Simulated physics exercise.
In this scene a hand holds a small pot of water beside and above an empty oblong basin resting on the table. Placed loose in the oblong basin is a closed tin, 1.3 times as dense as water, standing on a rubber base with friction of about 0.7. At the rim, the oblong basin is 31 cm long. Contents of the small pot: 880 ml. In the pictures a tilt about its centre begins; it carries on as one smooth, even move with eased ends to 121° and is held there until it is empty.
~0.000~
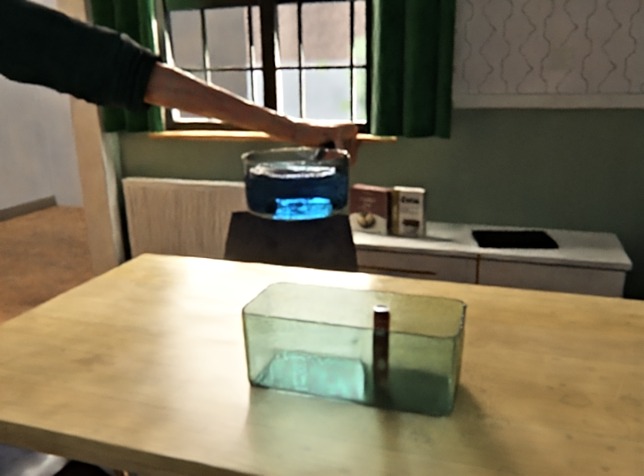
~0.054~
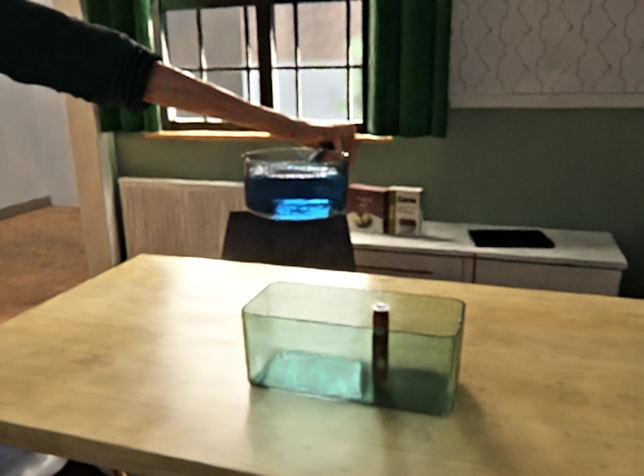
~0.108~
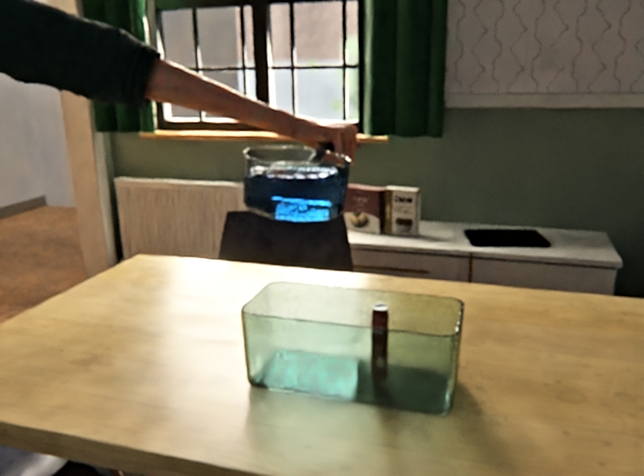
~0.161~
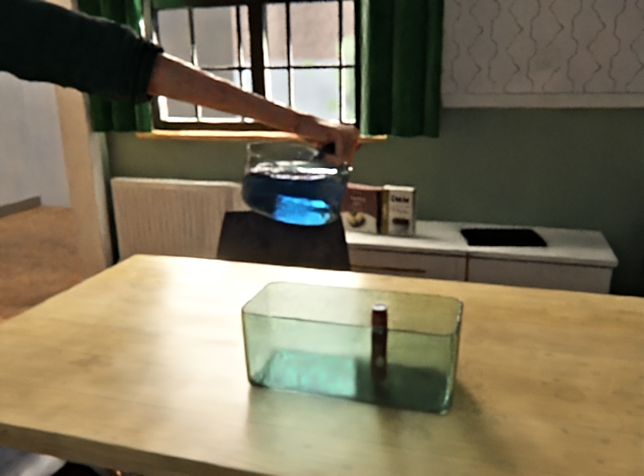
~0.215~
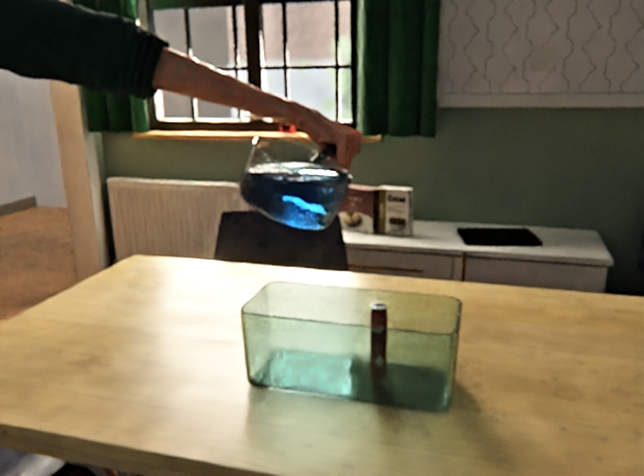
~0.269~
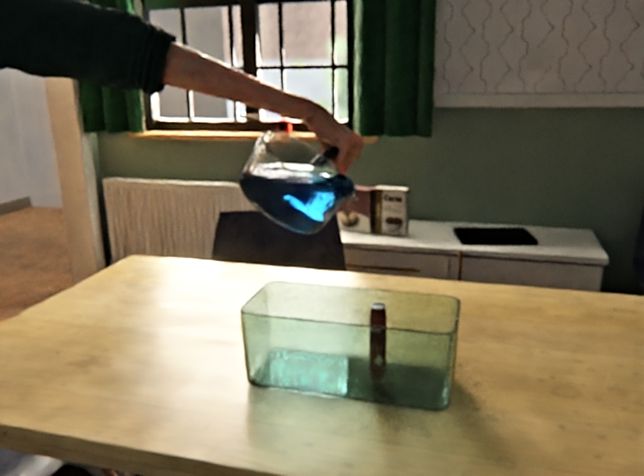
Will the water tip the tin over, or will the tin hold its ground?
I reckon it can hold on.
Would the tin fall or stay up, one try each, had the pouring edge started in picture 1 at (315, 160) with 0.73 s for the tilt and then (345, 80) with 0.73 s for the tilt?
Run one: It tumbles. Run two: It does not tip.
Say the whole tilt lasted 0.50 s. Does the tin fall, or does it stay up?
Result: Tin tipped over.
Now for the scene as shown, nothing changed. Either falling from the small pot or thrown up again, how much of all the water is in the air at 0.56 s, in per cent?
I'd put it at about 50 percent.
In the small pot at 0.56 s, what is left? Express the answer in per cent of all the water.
Roughly 18 per cent.
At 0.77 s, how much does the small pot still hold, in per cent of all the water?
Around 2 percent of it.
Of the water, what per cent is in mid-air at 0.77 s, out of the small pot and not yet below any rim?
Around 10 percent of it is airborne.
By 0.56 s the tilt is 105° and 18 per cent is still to pour; the tin stands where it began.
By 0.77 s the tilt is 121° and 2 per cent is still to pour; the tin stands 1 cm from where it began.
By 0.99 s the tilt is 121° and 0 per cent is still to pour; the tin stands 1 cm from where it began.
By 1.23 s the tilt is 121° and 0 per cent is still to pour; the tin stands 2 cm from where it began.
At rest the tin stands 1 cm from where it began.
